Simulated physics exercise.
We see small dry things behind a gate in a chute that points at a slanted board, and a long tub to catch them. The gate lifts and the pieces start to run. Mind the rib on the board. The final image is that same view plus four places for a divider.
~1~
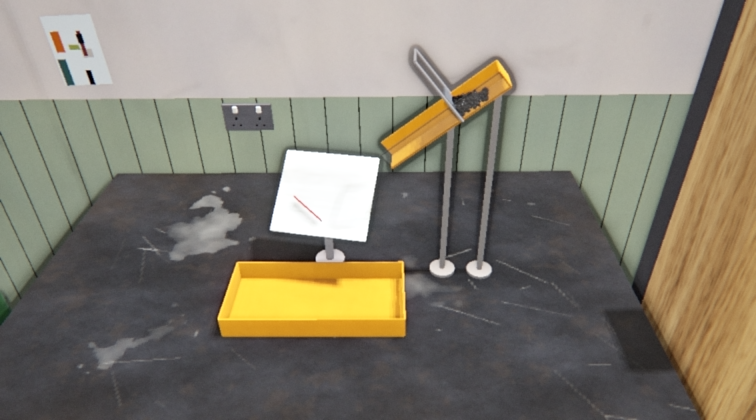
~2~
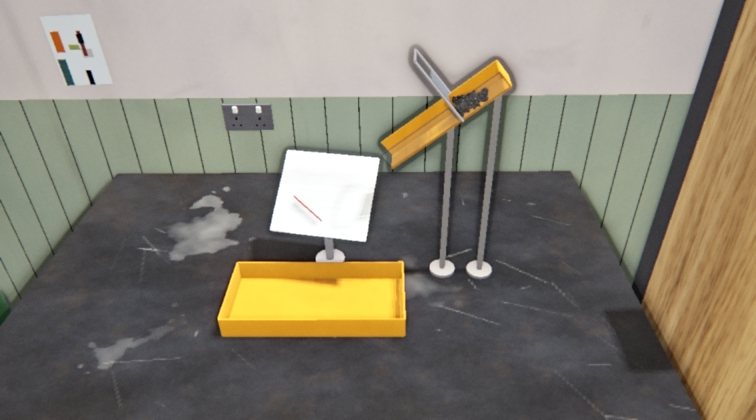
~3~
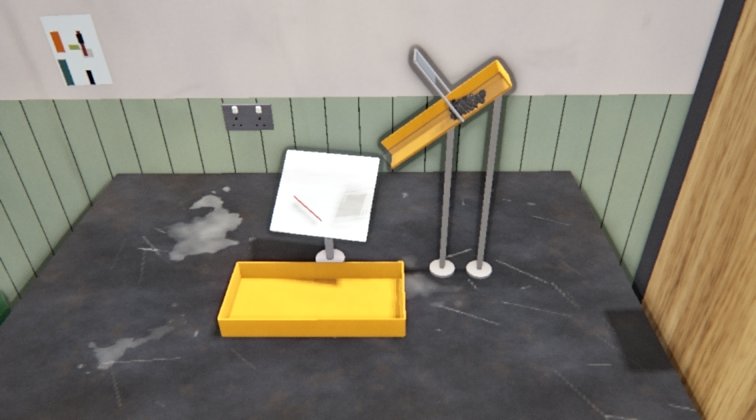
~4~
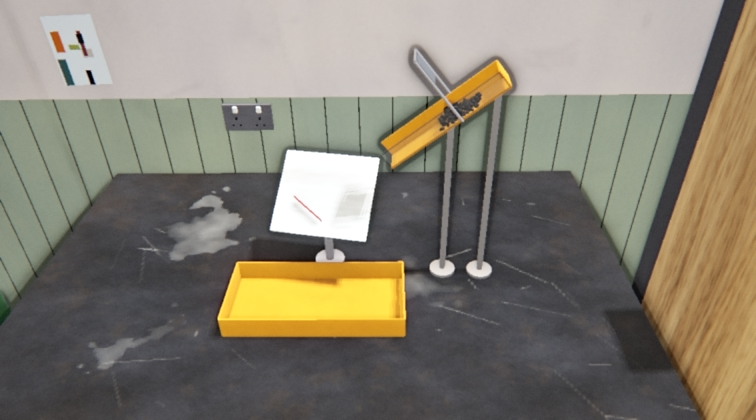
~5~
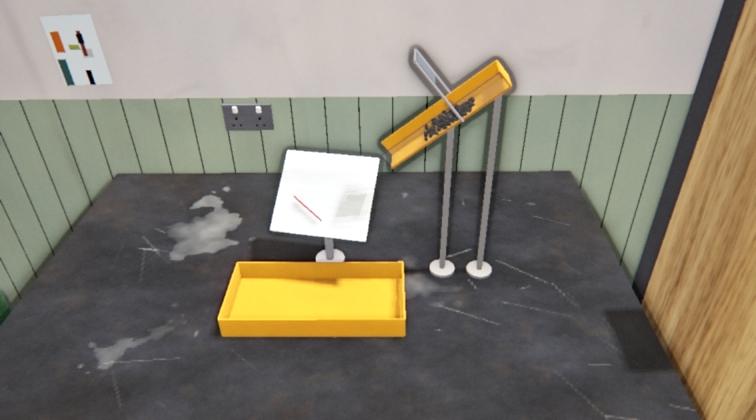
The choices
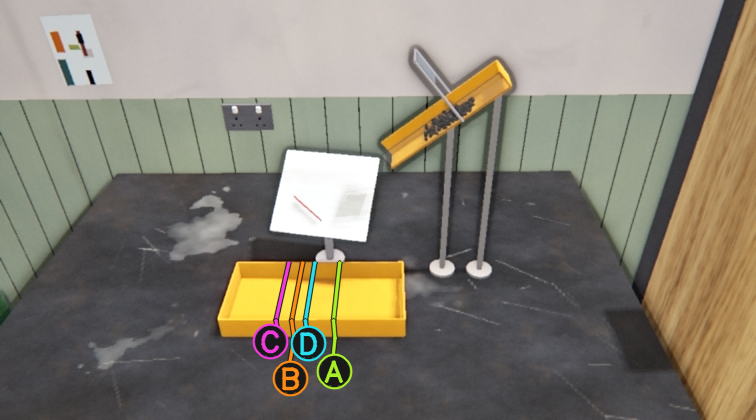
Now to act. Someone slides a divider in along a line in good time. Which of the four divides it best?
Line D does it best.
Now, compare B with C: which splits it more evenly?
B it is.
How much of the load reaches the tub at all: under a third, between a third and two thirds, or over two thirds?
It is over two thirds.
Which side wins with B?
More lands on the right.
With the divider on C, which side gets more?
Right.
On the marked copy, line A crosses the front rim at (333, 319); line B crosses the front rim at (291, 319); line C crosses the front rim at (276, 319); line D crosses the front rim at (305, 319).
If A is chosen, of what is caught, all but a few on the left of the divider, a small share on the right.
If B is chosen, of what is caught, a small share on the left of the divider, the bulk on the right.
If C is chosen, of what is caught, only a few on the left of the divider, all but a few on the right.
If D is chosen, of what is caught, close to a third on the left of the divider, close to two thirds on the right.
